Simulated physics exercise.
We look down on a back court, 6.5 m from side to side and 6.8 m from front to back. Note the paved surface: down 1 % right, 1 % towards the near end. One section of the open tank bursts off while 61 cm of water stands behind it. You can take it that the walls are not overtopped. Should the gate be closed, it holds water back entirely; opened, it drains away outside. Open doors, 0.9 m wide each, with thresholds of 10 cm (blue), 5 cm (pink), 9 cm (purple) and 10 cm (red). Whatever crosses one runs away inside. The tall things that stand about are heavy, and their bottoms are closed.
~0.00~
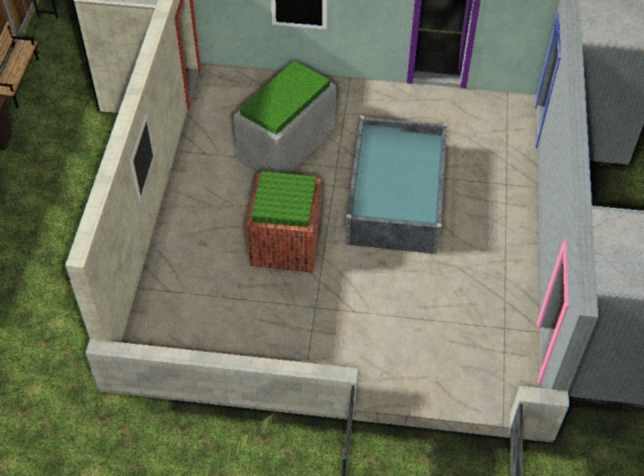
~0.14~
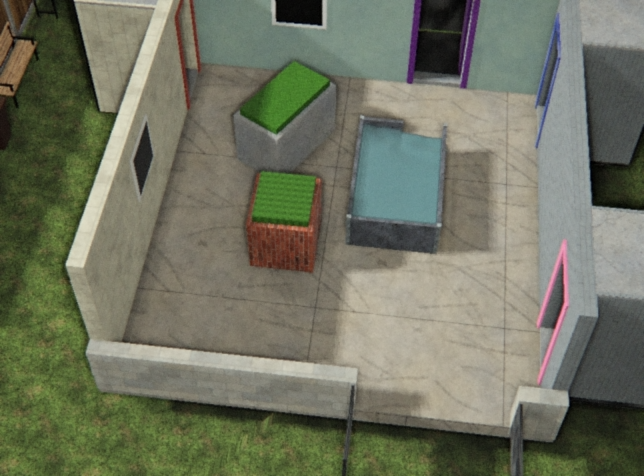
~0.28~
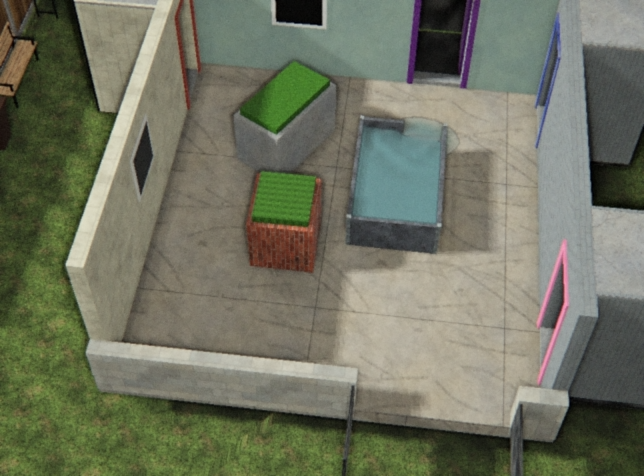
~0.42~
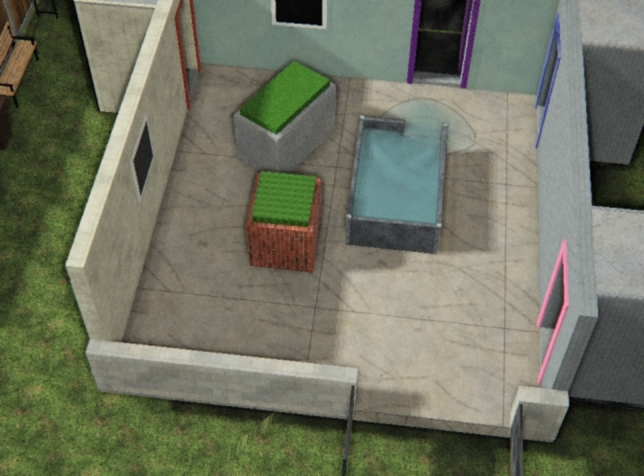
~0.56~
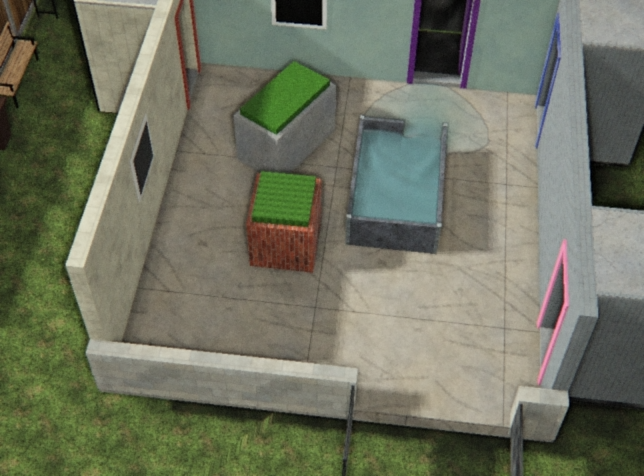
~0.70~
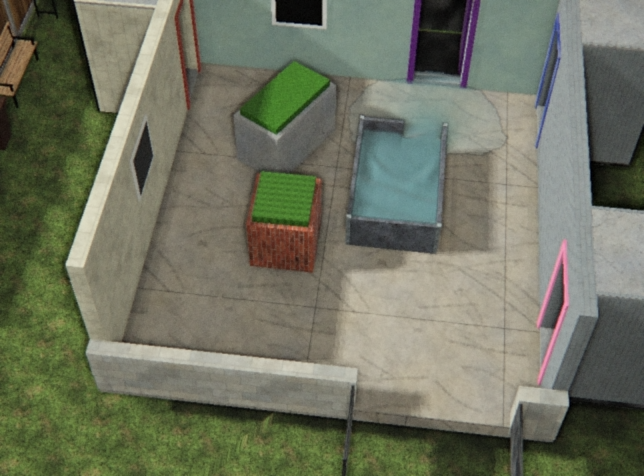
Water pours from the far side of an open, dark-walled tank in a walled courtyard, spreading in a thin, clear sheet across the paving toward the back wall and to the right, while two grass-topped blocks stay still nearby.
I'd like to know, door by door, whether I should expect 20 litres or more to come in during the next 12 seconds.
My prediction: The blue door breaches the limit, the pink door never breaches the limit, the purple door breaches the limit, the red door never breaches the limit.
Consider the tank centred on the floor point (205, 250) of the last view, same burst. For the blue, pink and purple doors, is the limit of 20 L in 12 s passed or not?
So the blue door keeps within it, the pink door keeps within it and the purple door keeps within it.
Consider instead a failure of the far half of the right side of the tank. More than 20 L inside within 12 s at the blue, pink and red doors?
So blue tops it, pink stays lower, red stays lower.
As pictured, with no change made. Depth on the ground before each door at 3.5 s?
Depths in centimetres - blue: 15, pink: 0, purple: 17, red: 9.
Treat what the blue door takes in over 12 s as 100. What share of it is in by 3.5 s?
Around 40 percent.
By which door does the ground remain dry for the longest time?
It's the pink door that comes last.
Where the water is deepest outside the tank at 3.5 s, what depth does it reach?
It tops out at some 18 cm.
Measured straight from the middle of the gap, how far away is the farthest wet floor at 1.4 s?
Some 2.6 metres from the gap.
After 1.4 s water covers 15 % of the floor and is deepest (28 cm) near (430, 145); blue door 2 cm at the sill, 0 L in, pink door not reached, purple door 6 cm at the sill, 68 L in, red door not reached.
After 2.2 s water covers 15 % of the floor and is deepest (27 cm) near (530, 99); blue door 14 cm at the sill, 5 L in, pink door not reached, purple door 13 cm at the sill, 169 L in, red door not reached.
After 3.5 s water covers 35 % of the floor and is deepest (18 cm) near (530, 105); blue door 15 cm at the sill, 24 L in, pink door not reached, purple door 17 cm at the sill, 261 L in, red door 9 cm at the sill, 0 L in.
After 7.0 s water covers 60 % of the floor and is deepest (12 cm) near (530, 105); blue door 11 cm at the sill, 55 L in, pink door 3 cm at the sill, 0 L in, purple door 11 cm at the sill, 326 L in, red door 6 cm at the sill, 0 L in.
After 12.0 s water covers 80 % of the floor and is deepest (9 cm) near (532, 415); blue door 7 cm at the sill, 58 L in, pink door 5 cm at the sill, 2 L in, purple door 6 cm at the sill, 330 L in, red door 3 cm at the sill, 0 L in.
